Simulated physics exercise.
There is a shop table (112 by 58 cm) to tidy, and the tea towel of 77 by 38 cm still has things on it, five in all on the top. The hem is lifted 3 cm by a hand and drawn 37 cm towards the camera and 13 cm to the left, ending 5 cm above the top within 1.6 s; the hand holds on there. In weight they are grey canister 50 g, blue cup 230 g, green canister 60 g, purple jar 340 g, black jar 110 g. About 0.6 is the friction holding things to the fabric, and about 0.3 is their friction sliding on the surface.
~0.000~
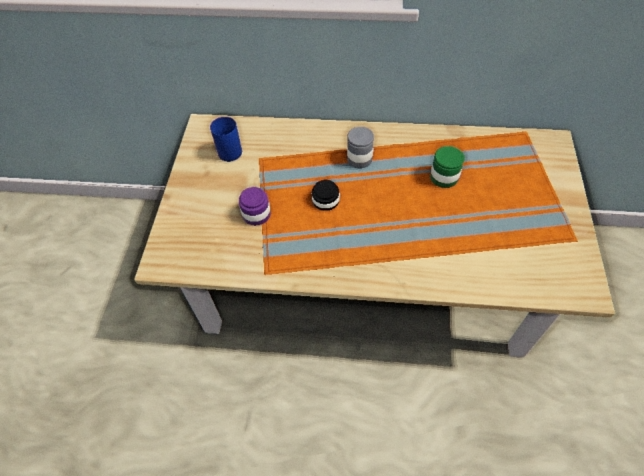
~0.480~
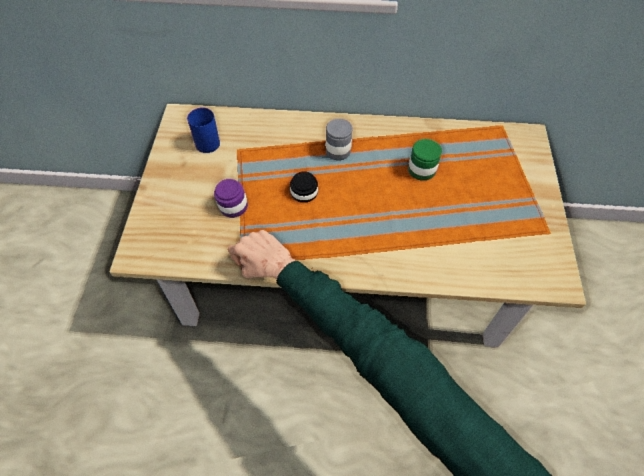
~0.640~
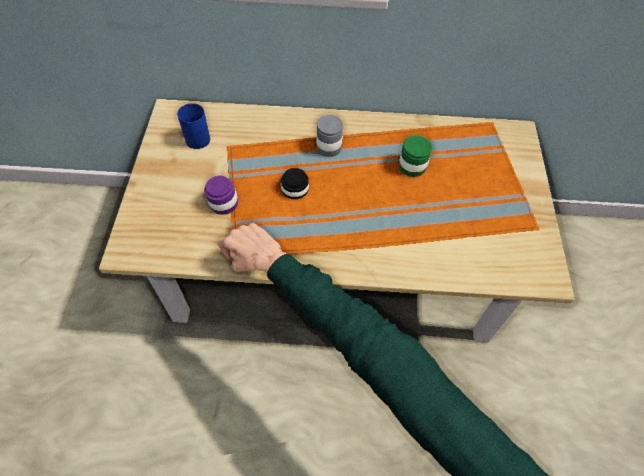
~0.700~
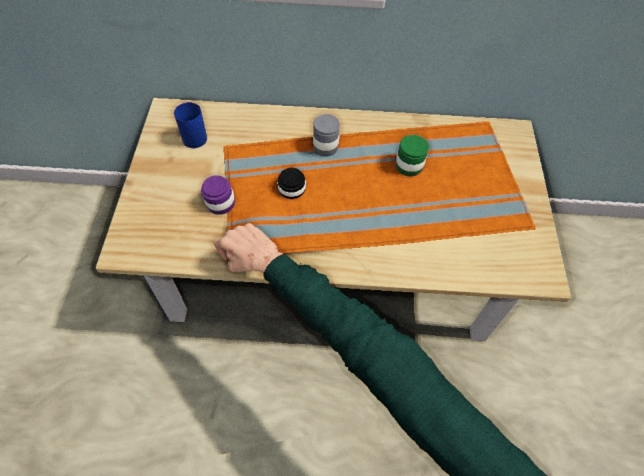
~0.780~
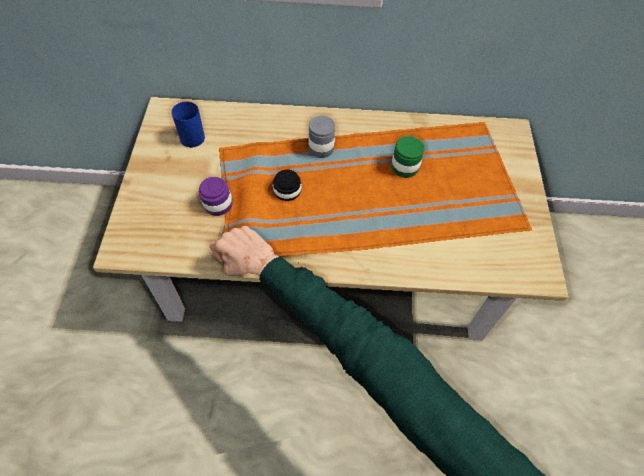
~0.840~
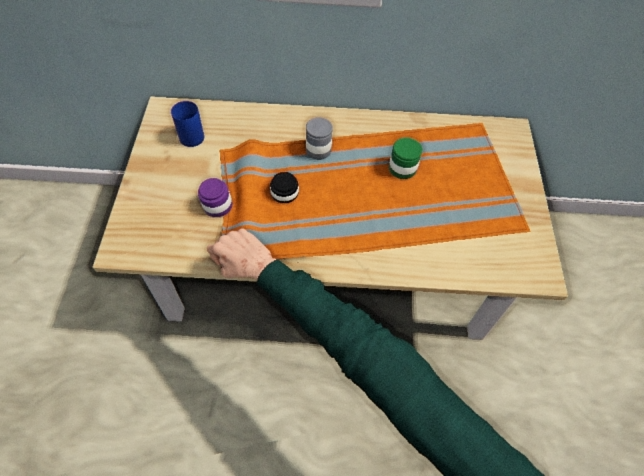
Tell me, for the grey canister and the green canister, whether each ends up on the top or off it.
They end like this: The grey canister ends off the top; the green canister ends off the top.
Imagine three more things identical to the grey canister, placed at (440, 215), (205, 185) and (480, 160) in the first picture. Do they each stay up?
Off the top, still on top, off the top.
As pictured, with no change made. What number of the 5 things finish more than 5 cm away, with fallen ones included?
I make it 4.
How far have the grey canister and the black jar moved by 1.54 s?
About: Grey canister 25 cm, black jar 25 cm.
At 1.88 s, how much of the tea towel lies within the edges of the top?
Near 40 in a hundred.
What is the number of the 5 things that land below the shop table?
Total: 4.
After 1.2 s, 95 % of the tea towel is still over the top; grey canister 12 cm off its start, green canister 10 cm off its start, black jar 12 cm off its start.
After 1.5 s, 70 % of the tea towel is still over the top; grey canister 25 cm off its start, green canister 24 cm off its start, black jar 25 cm off its start.
After 1.9 s, 40 % of the tea towel is still over the top; grey canister 40 cm off its start at (238, 232), green canister 37 cm off its start at (342, 247), black jar over the edge.
After 2.2 s, 0 % of the tea towel is still over the top; grey canister over the edge, green canister over the edge, black jar over the edge.
After 3.8 s, 0 % of the tea towel is still over the top; grey canister over the edge, green canister over the edge, black jar over the edge, purple jar over the edge.
